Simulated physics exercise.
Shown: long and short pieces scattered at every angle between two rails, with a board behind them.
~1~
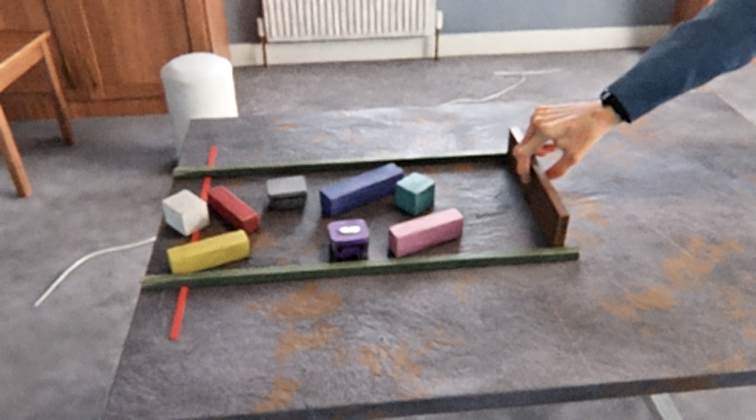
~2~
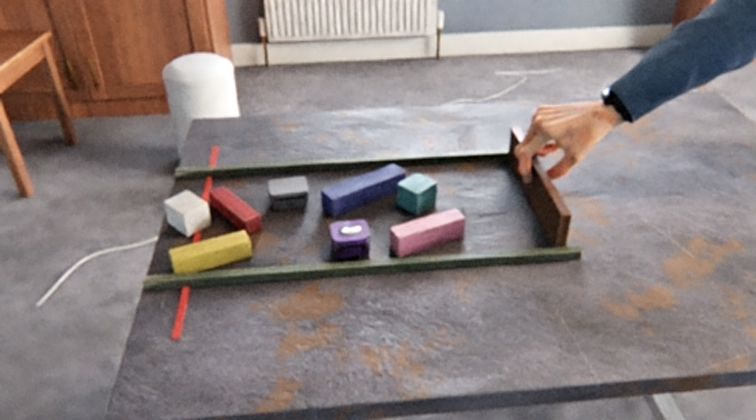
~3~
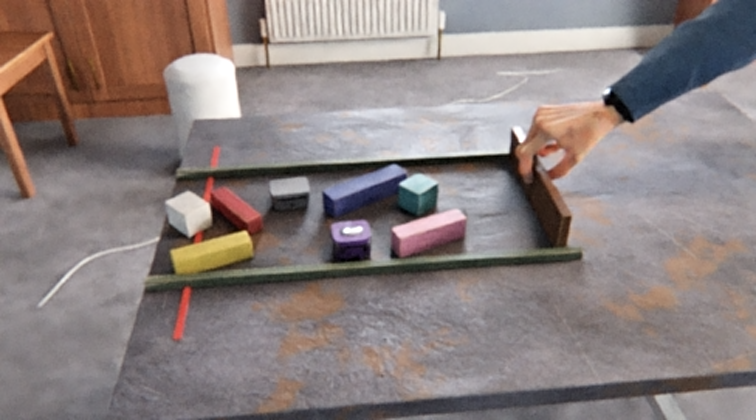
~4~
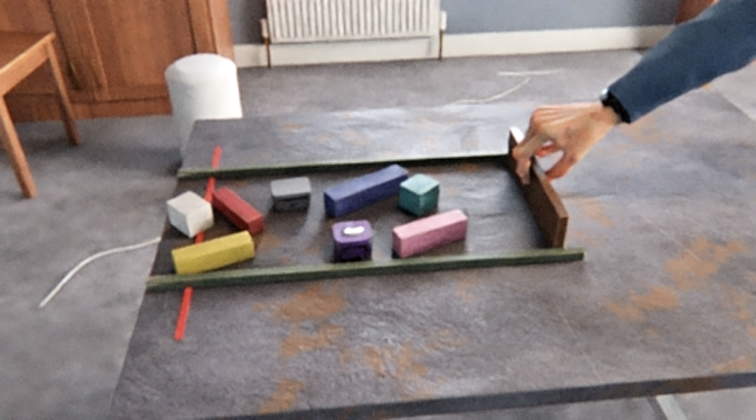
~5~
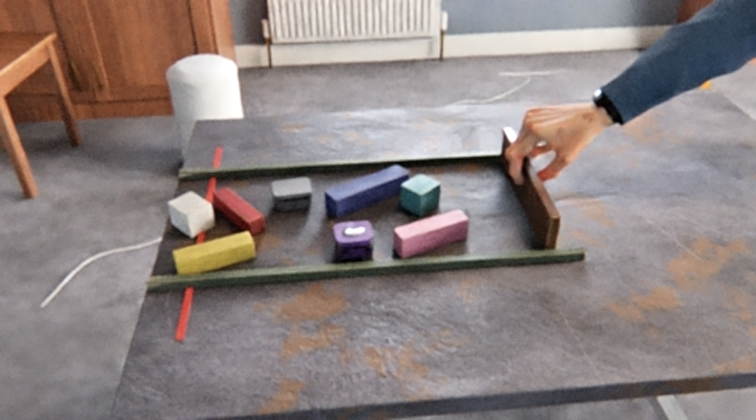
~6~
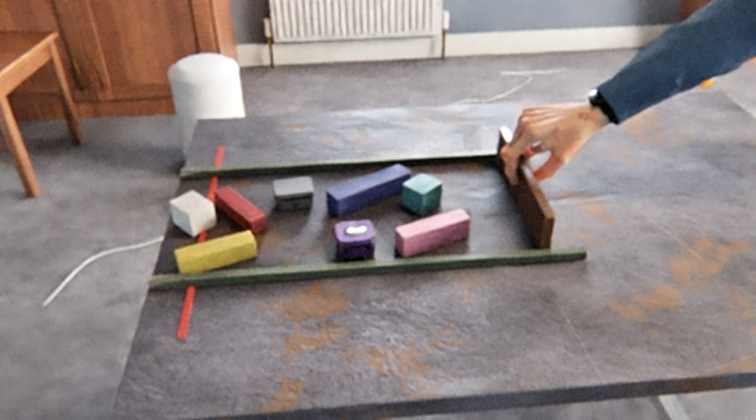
On a dark tabletop, a hand holding a brown board still, then shifting it slightly left between rails around scattered coloured blocks.
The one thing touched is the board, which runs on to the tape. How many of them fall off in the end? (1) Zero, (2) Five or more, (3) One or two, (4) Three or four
4.
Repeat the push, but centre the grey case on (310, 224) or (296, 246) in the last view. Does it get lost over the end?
In that order: Stays aboard, then slips off.
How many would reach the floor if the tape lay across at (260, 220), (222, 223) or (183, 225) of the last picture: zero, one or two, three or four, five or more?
Taking the three tapes one at a time, the answers are either one or two, then 3 or 4, then five or more.
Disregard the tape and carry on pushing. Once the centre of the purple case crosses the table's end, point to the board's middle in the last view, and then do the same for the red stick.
Middle approx. at (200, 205), then approx. at (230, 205).
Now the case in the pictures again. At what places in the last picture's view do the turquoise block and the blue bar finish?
Final pixels, roughly: (184, 215) for the first, (177, 200) for the other.
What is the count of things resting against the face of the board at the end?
Looks like 3 of them, all told.
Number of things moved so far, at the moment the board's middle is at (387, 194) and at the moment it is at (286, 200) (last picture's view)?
The number moved is 4 and then 8.
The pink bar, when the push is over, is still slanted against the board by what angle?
About 50°.
A little later, none off yet; white block at rest near (193, 213); yellow bar at rest near (216, 254); red stick at rest near (240, 210).
Next, none off yet; white block tilted well over near (151, 215); yellow bar shifted about its own width near (163, 259); red stick shifted about its own width near (188, 213).
When it is over, the number that fall off is three or four; down, grey case, red stick, yellow bar and white block.
